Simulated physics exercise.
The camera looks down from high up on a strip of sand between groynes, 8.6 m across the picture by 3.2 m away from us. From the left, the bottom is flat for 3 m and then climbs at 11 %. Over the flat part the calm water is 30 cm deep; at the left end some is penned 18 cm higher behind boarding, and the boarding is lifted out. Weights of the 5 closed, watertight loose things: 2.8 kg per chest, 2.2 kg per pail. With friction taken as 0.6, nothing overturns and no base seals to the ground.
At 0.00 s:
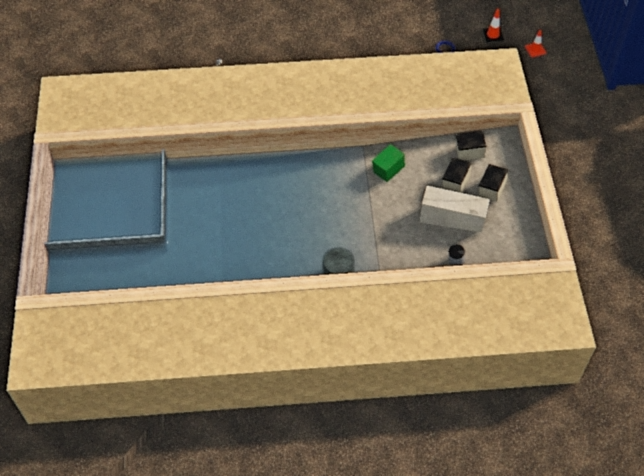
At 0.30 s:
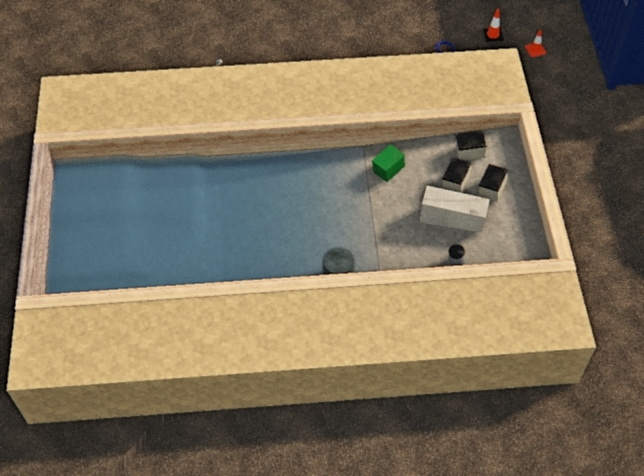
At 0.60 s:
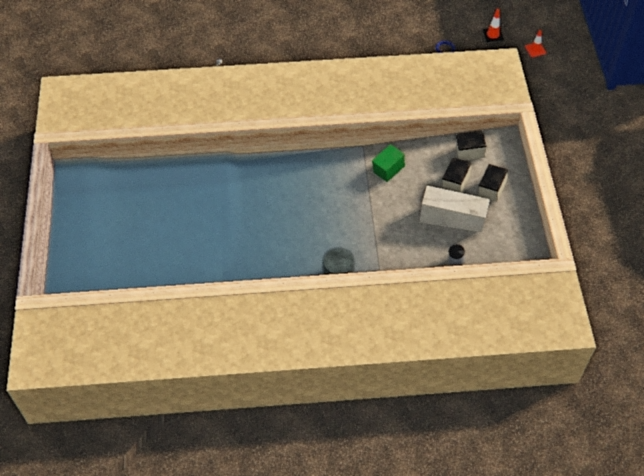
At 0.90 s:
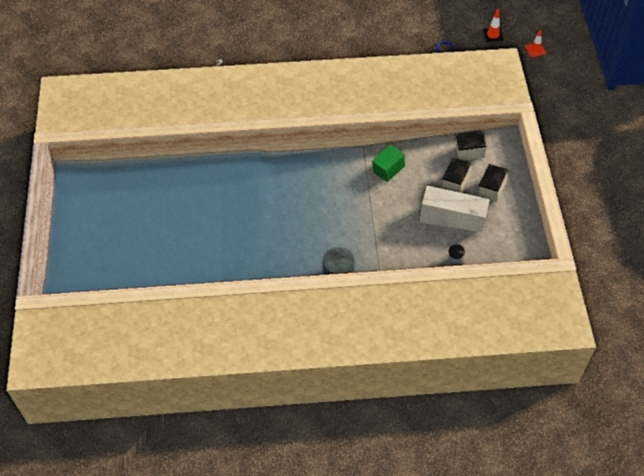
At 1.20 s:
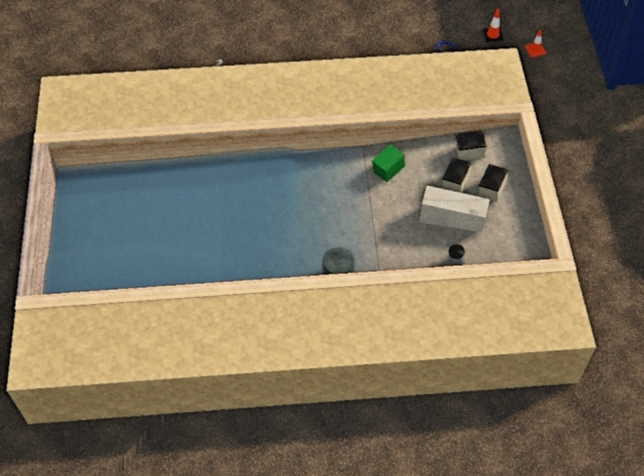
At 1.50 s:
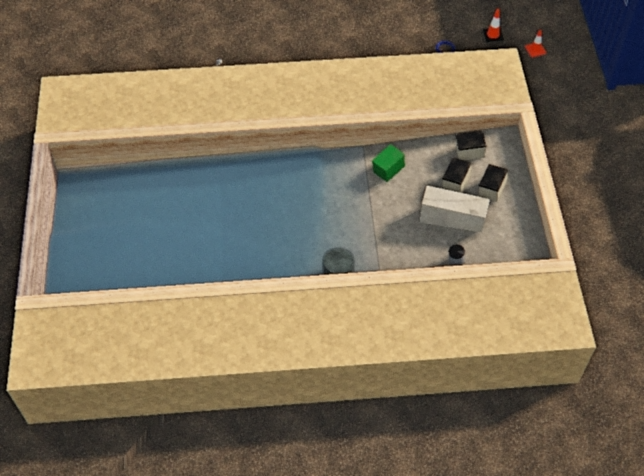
Penned water at the left spreading right in a low swell after its boarding vanishes, the green box and other objects staying still.
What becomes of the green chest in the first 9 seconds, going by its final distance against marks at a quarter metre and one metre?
That one's getting swept way off.
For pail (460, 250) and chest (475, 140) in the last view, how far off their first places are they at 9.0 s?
First 0 cm, then 0 cm.
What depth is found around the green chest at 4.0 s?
Close to 5 centimetres.
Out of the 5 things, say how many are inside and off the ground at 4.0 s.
At that point I count 1.
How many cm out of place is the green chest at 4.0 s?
Roughly 20 cm by then.
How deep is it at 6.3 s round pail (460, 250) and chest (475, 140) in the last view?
Roughly 1 and 0 cm.
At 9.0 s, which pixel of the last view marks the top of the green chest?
Estimated top position: Near (305, 167).
After 2.1 s the green chest is near (390, 157), 0.0 m from its start, aground; 0 afloat.
After 4.0 s the green chest is near (401, 157), 0.2 m from its start, afloat; 1 afloat.
After 6.3 s the green chest is near (354, 168), 0.7 m from its start, afloat; 1 afloat.
After 9.0 s the green chest is near (305, 167), 1.6 m from its start, afloat; 1 afloat.
